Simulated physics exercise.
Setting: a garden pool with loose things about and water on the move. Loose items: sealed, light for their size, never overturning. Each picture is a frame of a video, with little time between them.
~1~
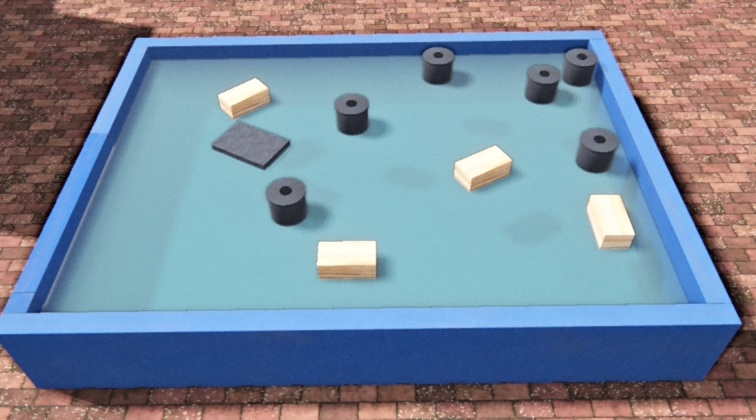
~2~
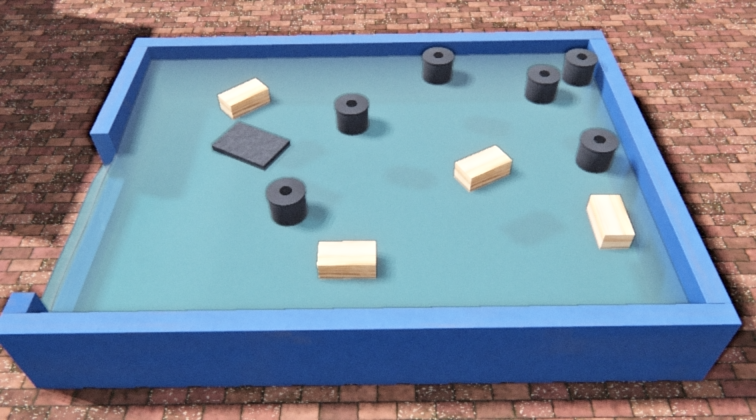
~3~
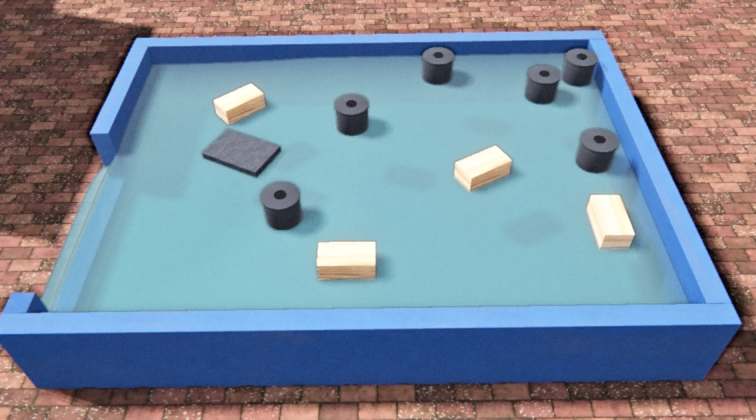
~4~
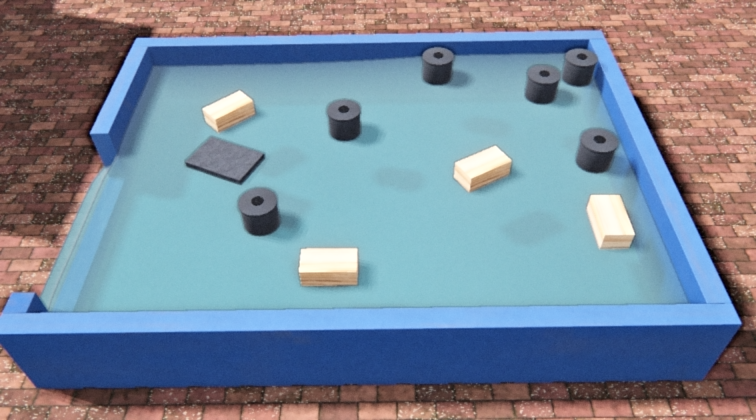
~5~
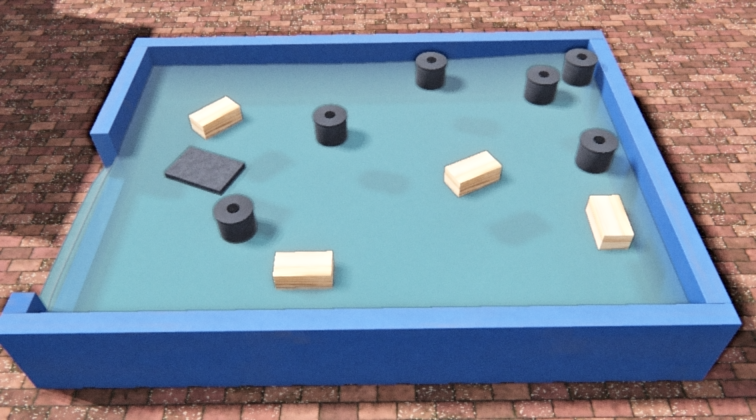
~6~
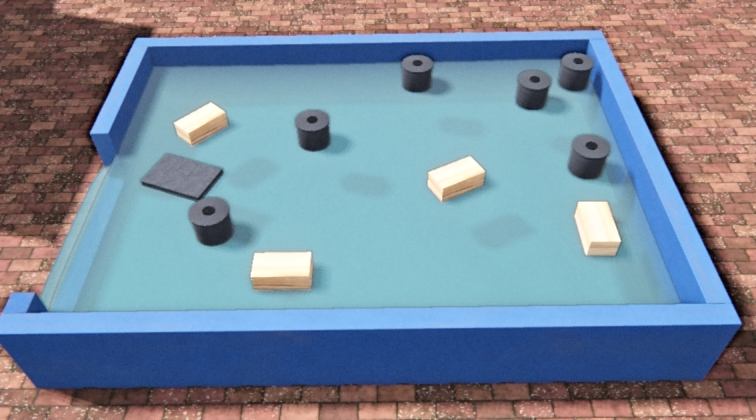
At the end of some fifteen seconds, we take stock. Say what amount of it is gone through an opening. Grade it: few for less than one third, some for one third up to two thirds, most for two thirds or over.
Grade: Some.
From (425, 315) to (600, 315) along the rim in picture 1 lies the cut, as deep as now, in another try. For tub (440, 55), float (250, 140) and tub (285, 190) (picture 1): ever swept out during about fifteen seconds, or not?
For the three items in order: Contained, contained, escaped.
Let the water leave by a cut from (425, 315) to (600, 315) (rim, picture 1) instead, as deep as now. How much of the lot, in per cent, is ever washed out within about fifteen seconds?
Roughly 50 in a hundred.
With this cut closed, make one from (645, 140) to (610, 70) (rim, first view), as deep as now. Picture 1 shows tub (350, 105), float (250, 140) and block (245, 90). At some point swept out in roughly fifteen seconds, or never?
First lost, second trapped, third trapped.
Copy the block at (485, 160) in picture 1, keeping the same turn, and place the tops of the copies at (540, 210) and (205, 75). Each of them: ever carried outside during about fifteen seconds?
First one does not escape, second one makes it out.
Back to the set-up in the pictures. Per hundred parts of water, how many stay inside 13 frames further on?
It comes to about 62 parts in a hundred.
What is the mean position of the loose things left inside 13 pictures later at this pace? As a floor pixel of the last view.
Somewhere near (434, 182) in the last view.
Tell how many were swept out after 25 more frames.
The number I arrive at is 5.
A moment on, 1 of 11 are out; 10 afloat.
Next, 4 of 11 are out; 7 afloat.
Later, 5 of 11 are out; 6 afloat.
In the end, 5 of 11 are out; 6 afloat.
